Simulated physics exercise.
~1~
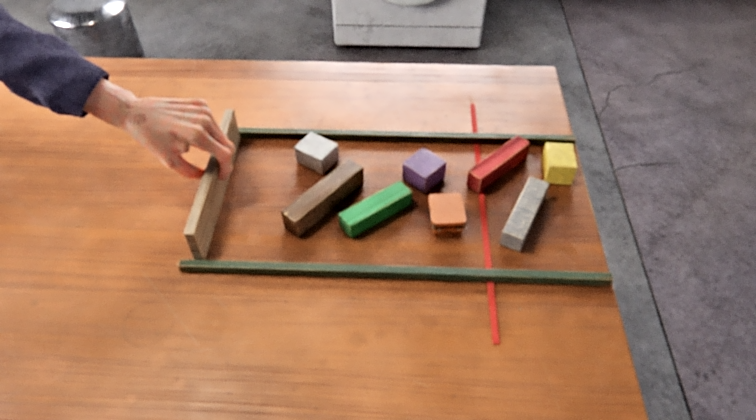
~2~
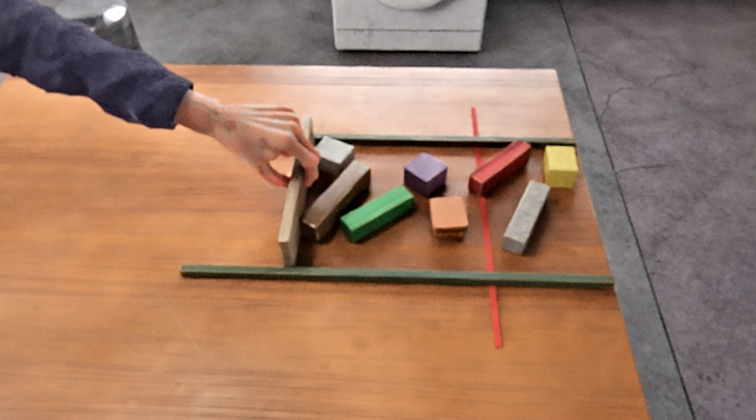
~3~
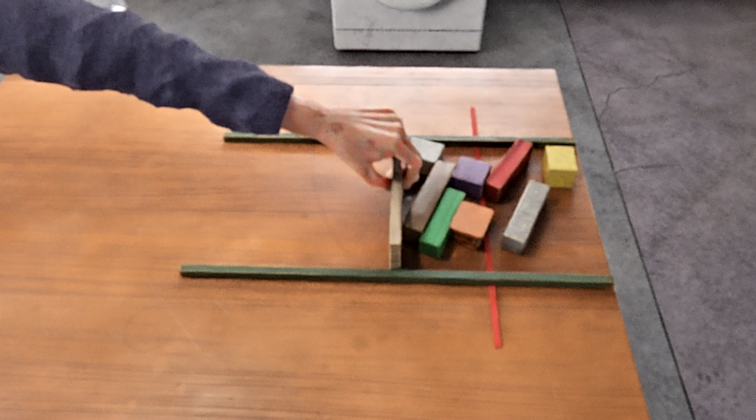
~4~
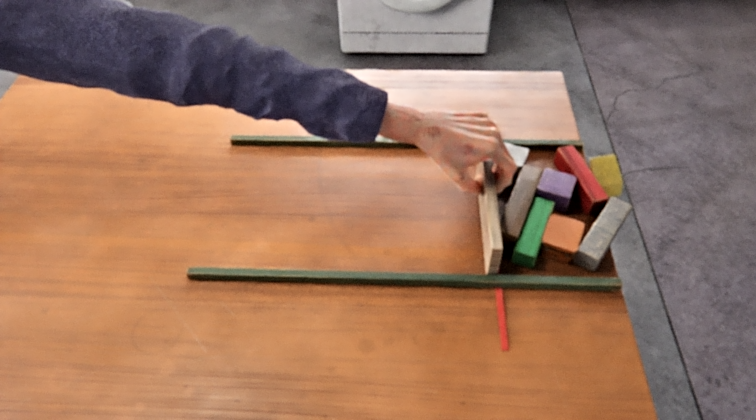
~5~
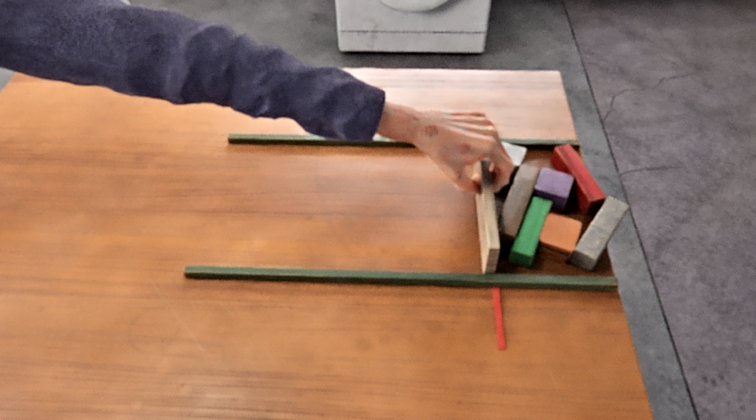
A hand holds an upright wooden board at the left of a tabletop, between two dark green rails, with eight colourful blocks and bars scattered to its right. The board slides right and meets the white block and the brown bar, pushing them along. Next the green stick, the purple and orange blocks and the red stick are bunched together and shifted toward the table's edge. As the board reaches the red tape line, the crowded pieces press on the grey bar and the yellow block, which turns at the edge. Finally the yellow block is gone from the table, while the others remain packed beside the board.
